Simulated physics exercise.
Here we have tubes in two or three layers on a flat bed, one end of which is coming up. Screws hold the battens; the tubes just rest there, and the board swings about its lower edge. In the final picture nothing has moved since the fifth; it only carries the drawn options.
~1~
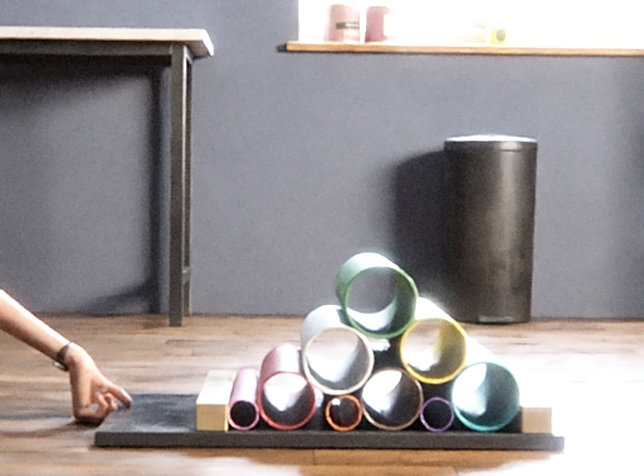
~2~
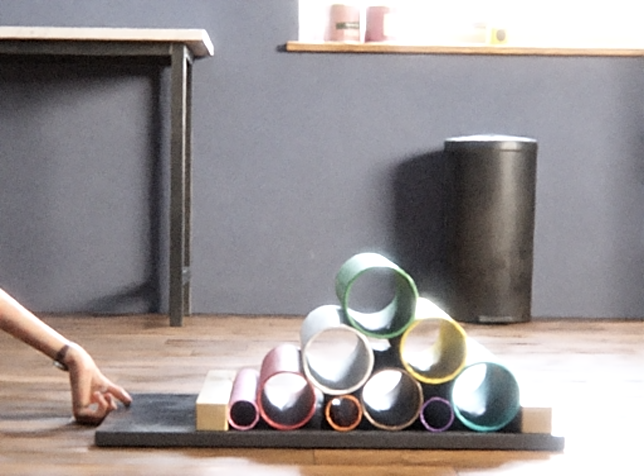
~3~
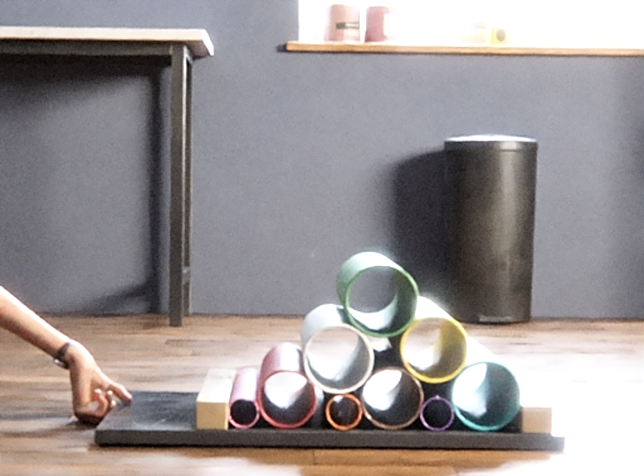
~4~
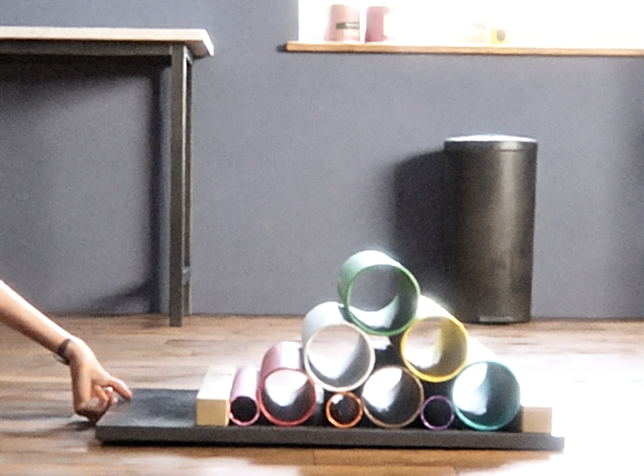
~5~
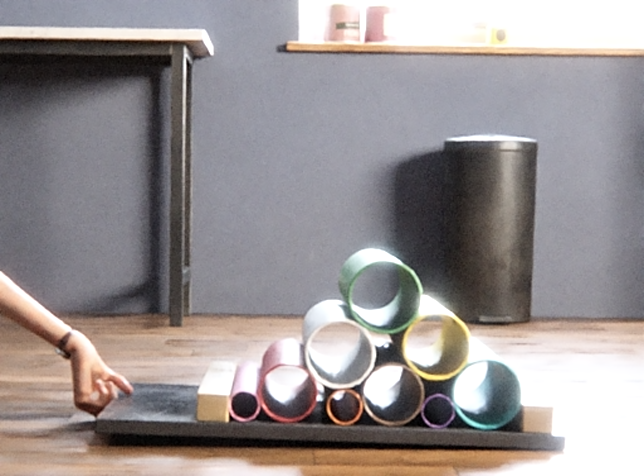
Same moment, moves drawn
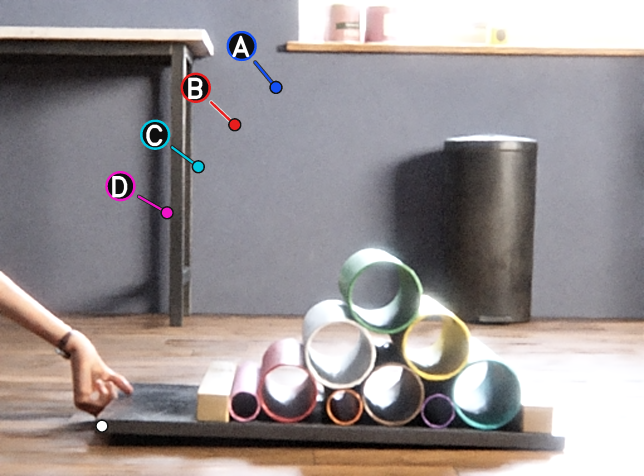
Stacked coloured tubes stay together on a dark board as a hand slightly lifts its left end.
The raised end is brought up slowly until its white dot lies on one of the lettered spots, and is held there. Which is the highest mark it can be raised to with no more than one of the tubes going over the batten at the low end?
At most to B.
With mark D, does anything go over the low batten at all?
No.
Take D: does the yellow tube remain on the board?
Yes, with D.
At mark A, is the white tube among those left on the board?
No, with A.
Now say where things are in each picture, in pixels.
The first picture shows orange tube (344, 412); brown tube (391, 399); purple tube (437, 414).
The second picture shows purple tube (437, 414); turquoise tube (486, 396).
The third picture shows board (328, 405); pink tube (243, 412); green tube (382, 301).
The fourth picture shows board (328, 403); pink tube (244, 409); red tube (287, 396).
The fifth picture shows board (328, 400); pink tube (244, 405); red tube (288, 392).
On the marked copy, A at (276, 87); B at (235, 125); C at (198, 167); D at (167, 213); the white dot at (102, 426).
Taking B. A third of the way, board at 22°.
Two thirds of the way, board at 42°.
When it is over, board at 43°, none over the low batten.
As for the rest, A three over the low batten (yellow, white, green); C none over the low batten; D none over the low batten.
